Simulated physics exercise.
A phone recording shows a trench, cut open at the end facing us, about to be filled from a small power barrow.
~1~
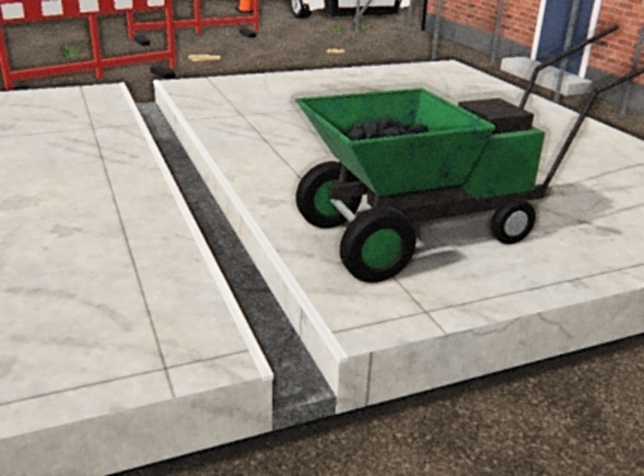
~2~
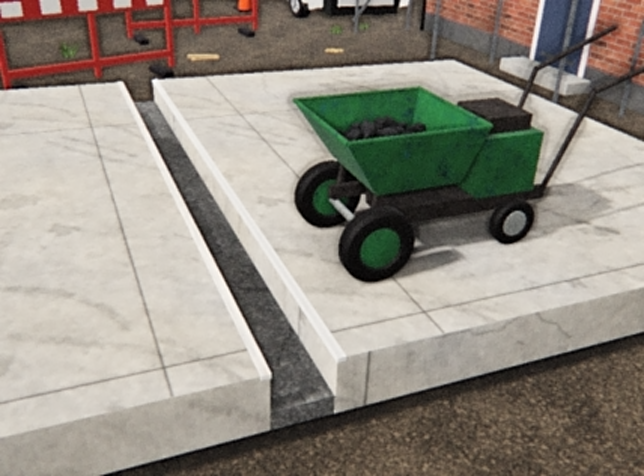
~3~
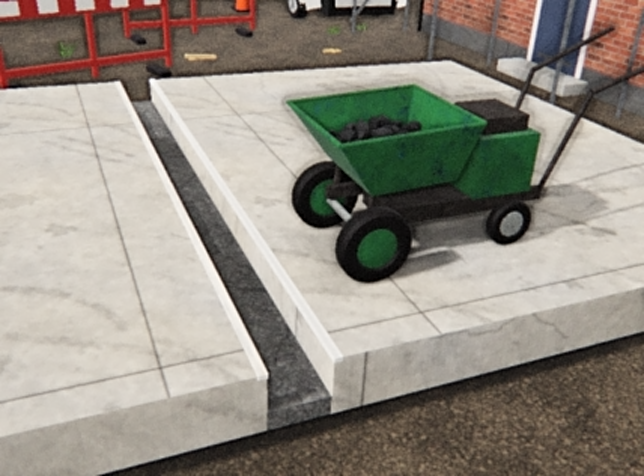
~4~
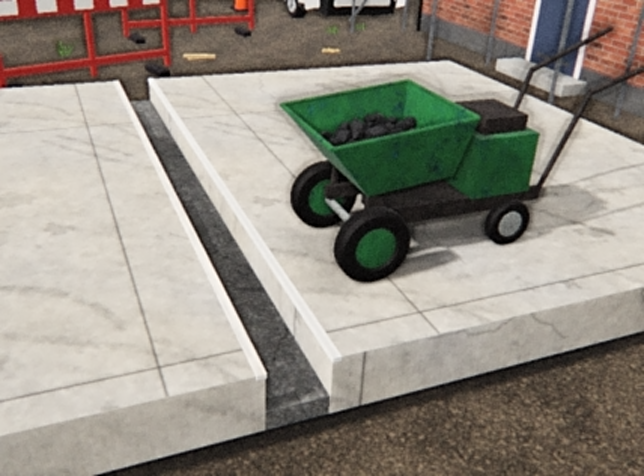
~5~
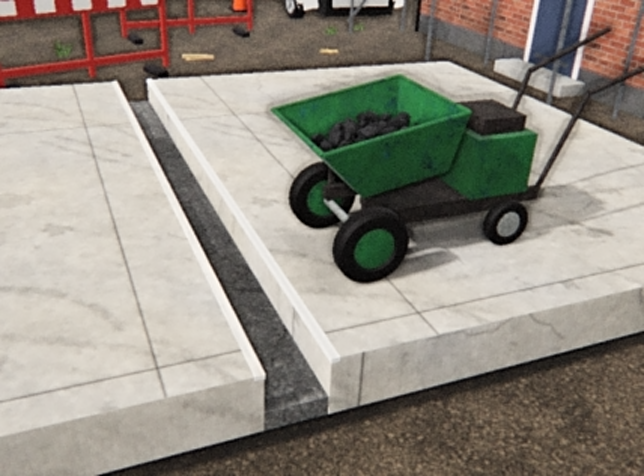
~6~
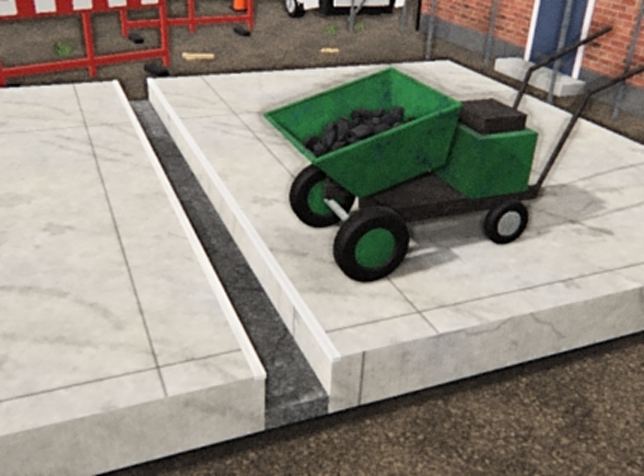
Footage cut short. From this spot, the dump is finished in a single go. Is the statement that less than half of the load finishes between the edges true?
False.
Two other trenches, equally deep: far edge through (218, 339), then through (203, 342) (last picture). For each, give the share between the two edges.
100 % and 100 %, give or take.
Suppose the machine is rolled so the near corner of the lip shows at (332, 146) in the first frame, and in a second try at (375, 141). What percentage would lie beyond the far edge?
50 and 0 in a hundred, in that order.
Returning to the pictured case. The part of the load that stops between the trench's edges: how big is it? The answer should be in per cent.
Result: Around 80 in a hundred.
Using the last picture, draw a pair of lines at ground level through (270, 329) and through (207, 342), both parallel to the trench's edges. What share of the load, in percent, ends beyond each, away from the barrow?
Estimate, first then second: 60 %, 10 %.
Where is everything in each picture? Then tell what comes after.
Lip of the skip at (351, 144), level; top of the load at (383, 145), lumps of coal; first edge of the trench at (318, 320); far edge at (248, 335), the trench under half as wide as the skip, and about half as deep as wide, in the first picture.
Lip of the skip at (348, 144), level; top of the load at (393, 137), in the second picture.
Lip of the skip at (341, 147), tipped barely; top of the load at (388, 136), in the third picture.
Lip of the skip at (333, 150), tipped a little; top of the load at (382, 135), in the fourth picture.
Lip of the skip at (323, 156), tipped a little; top of the load at (393, 129), in the fifth picture.
Lip of the skip at (314, 162), tipped clearly; top of the load at (387, 125); first edge of the trench at (311, 320); far edge at (241, 334), in the sixth picture.
Soon, skip tipped steeply; all in the skip.
A while on, skip tipped right over; most in the skip; a small part in or heaped over the trench; a stray few beyond it.
Towards the end, skip tipped right over; a small part in the skip; about two thirds in or heaped over the trench; about a quarter beyond it.
Finally, skip tipped right over; most in or heaped over the trench; about a quarter beyond it.
